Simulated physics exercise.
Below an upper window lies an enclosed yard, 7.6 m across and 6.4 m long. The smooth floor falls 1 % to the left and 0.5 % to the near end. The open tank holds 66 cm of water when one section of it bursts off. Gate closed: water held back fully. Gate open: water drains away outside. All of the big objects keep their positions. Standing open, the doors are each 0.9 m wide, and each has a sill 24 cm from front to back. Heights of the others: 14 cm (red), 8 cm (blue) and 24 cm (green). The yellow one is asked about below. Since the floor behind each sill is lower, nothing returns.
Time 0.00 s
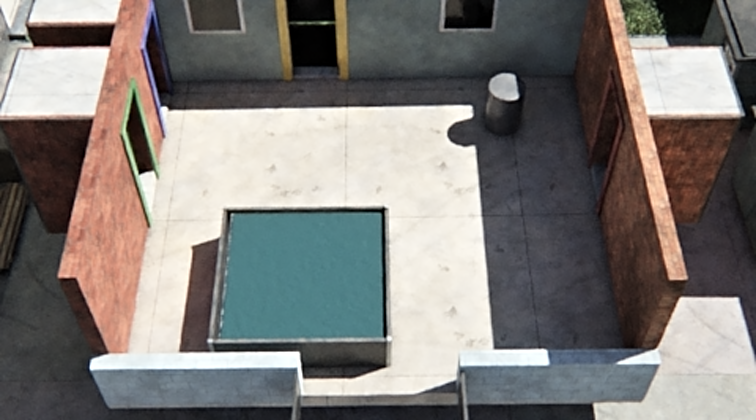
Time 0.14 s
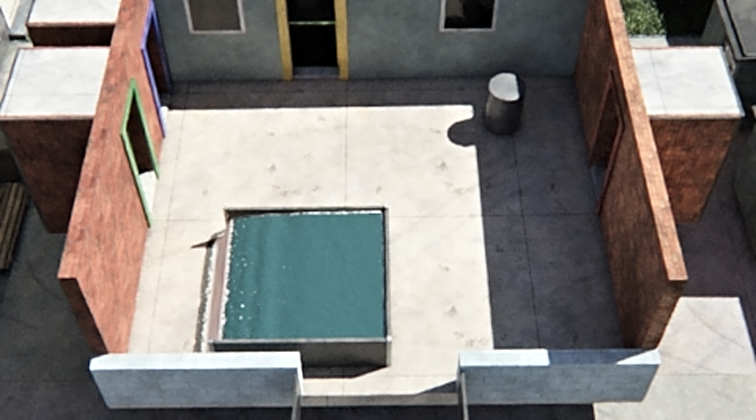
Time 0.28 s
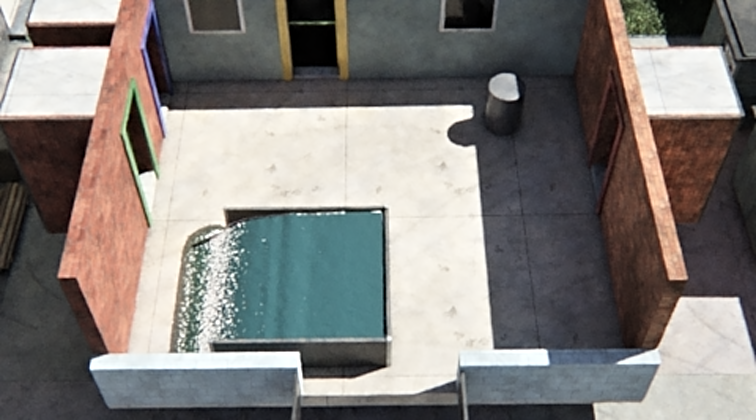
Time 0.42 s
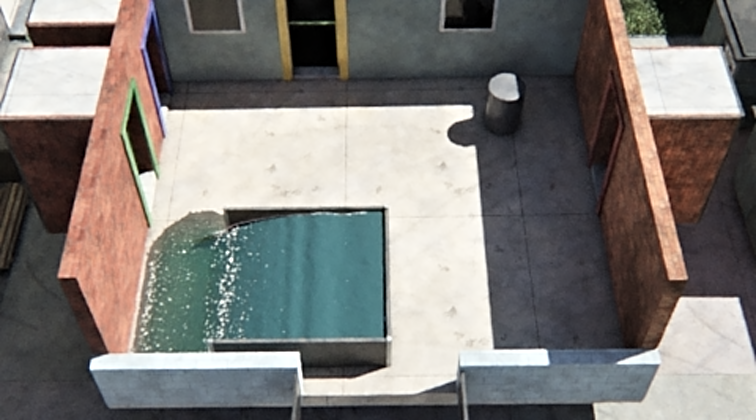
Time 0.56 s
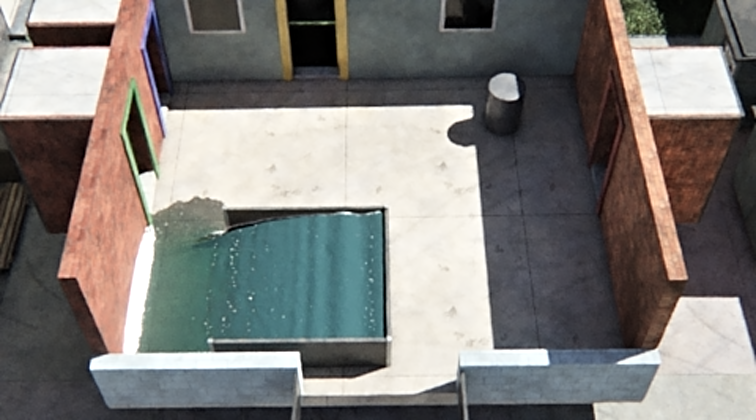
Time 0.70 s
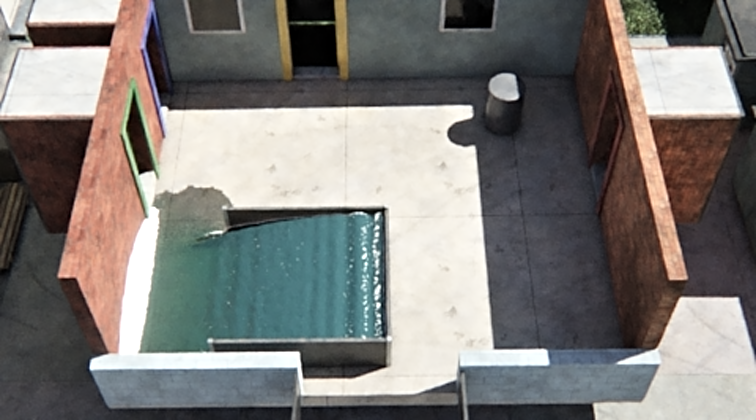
Water pouring out of the open left side of a square tank, spreading across a sunlit courtyard floor to the reddish wall.
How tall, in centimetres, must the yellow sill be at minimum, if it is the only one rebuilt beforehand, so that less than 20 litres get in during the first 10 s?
It needs to be at least 11.5 cm tall.
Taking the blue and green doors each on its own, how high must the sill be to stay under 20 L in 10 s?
You'd want about 20 centimetres at blue and about 19 centimetres at green.
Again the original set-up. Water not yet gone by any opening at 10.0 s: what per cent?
Something near 88 out of a hundred parts.
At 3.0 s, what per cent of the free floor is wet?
About 35 per cent.
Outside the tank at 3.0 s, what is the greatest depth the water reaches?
About 40 cm at most.
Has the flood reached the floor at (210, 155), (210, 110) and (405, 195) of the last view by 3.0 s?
So the three spots come out swamped, swamped, spared, in that order.
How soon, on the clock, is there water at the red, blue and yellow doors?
Red 6.5 s, blue 1.6 s, yellow 2.8 s.
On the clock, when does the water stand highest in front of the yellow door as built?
3.8 s.
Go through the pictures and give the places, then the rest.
The open tank at (303, 274) is whole and still, 66 cm deep; the yellow door at (314, 39) is dry, in the first picture.
Water pours out at (224, 291) and has run 0.3 m, to a hidden place; about 9 cm deep outside, 66 cm at the back, in the second picture.
The gap is at (224, 291), the front 0.7 m out at a hidden place; the back of the open tank holds 66 cm, in the third picture.
The front is at (138, 345), 1.3 m from the gap at (225, 292); 3.6 m2 of floor is wet, 66 cm left at the back, in the fourth picture.
The front is at (151, 221), 1.5 m from the gap at (225, 293); 4.4 m2 of floor is wet, 64 cm left at the back, in the fifth picture.
The gap is at (225, 293), the front 1.6 m out at (154, 201); the back of the open tank holds 57 cm; 3.5 m in a straight line remain to the yellow door at (314, 39), in the sixth picture.
After 1.4 s water covers 15 % of the floor, deepest (61 cm) near (124, 383); it has not reached the yellow door.
After 3.0 s water covers 35 % of the floor, deepest (40 cm) near (124, 383); 9 cm at the yellow door, 0 litres in over its 9 cm sill.
After 10.0 s water covers 95 % of the floor, deepest (16 cm) near (170, 105); 10 cm at the yellow door, 39 litres in over its 9 cm sill.
At the yellow door as built, the water arrived by 2.9 s and peaked near 17 cm at 3.8 s.
Run again over the same 10 s with other heights there, 35 litres in over 9.5 cm, 15 litres over 12.5 cm. The limit of 20 litres is kept from about 11.5 cm up.
